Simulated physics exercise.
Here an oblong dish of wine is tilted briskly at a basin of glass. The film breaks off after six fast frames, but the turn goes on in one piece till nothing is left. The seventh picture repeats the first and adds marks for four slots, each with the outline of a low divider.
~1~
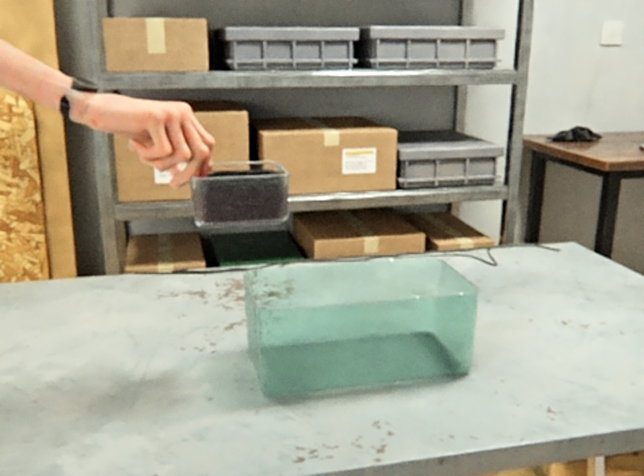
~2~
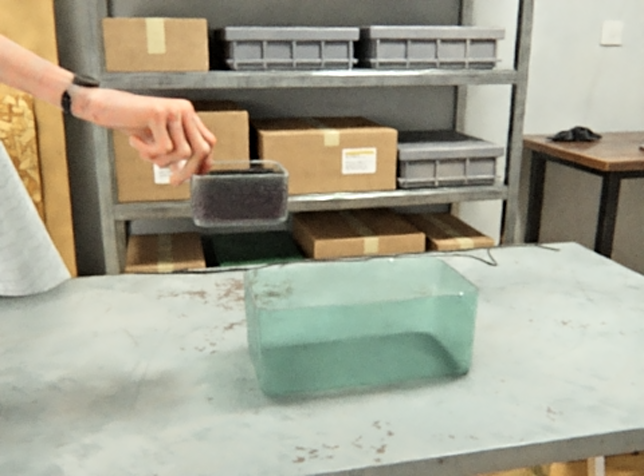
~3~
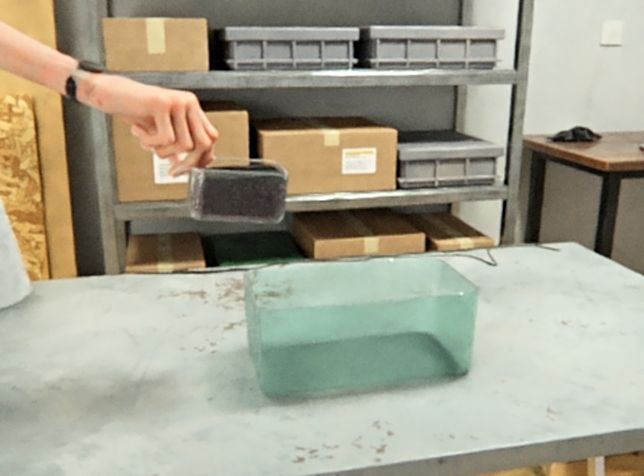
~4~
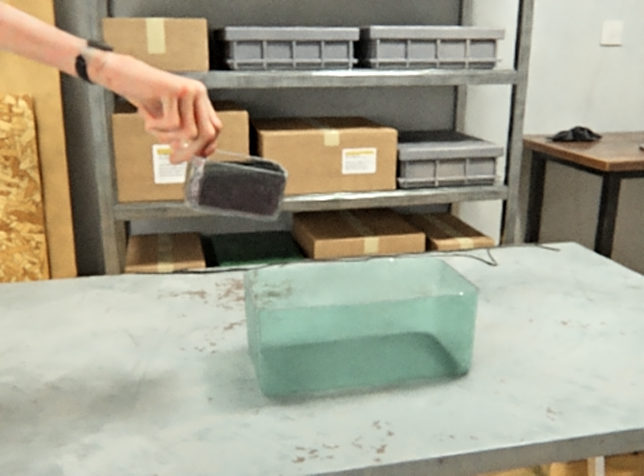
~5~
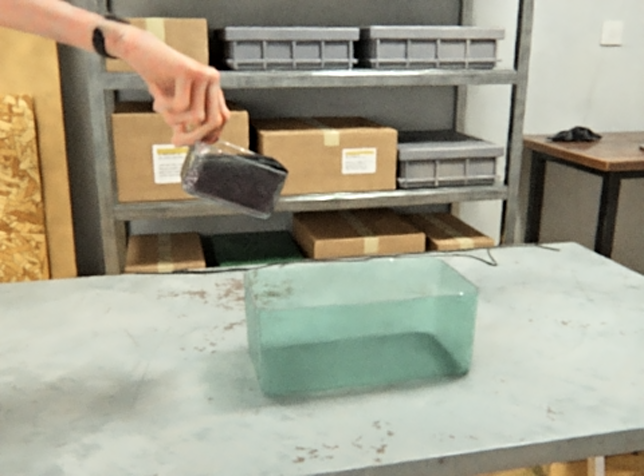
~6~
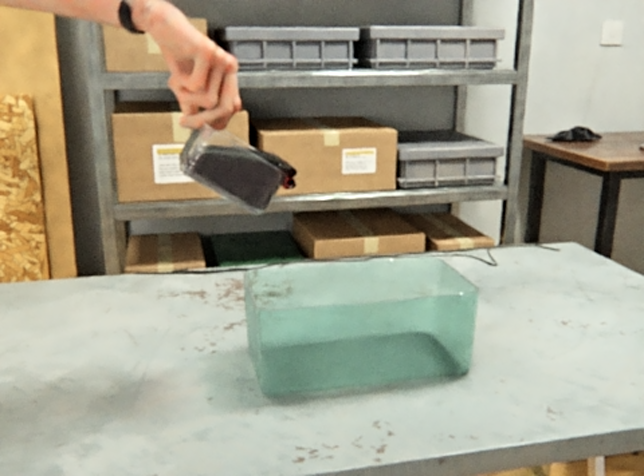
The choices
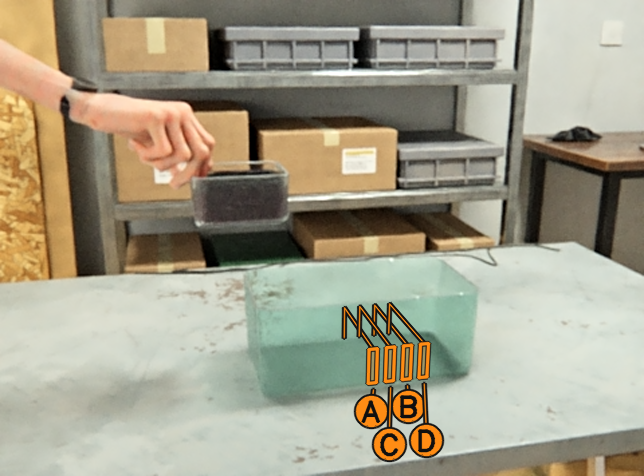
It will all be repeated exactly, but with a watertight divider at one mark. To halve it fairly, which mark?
Slot C does it best.
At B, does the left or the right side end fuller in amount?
More ends on the left.
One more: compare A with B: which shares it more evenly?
That would be A.
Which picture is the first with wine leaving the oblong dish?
In picture 5.
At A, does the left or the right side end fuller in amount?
The right one.
On the marked copy, A at (373, 389); B at (407, 385); C at (390, 387); D at (424, 383).
With A, about 31 % ends left of the wall and 67 % right of it.
With B, about 91 % ends left of the wall and 7 % right of it.
With C, about 54 % ends left of the wall and 44 % right of it.
With D, about 93 % ends left of the wall and 6 % right of it.
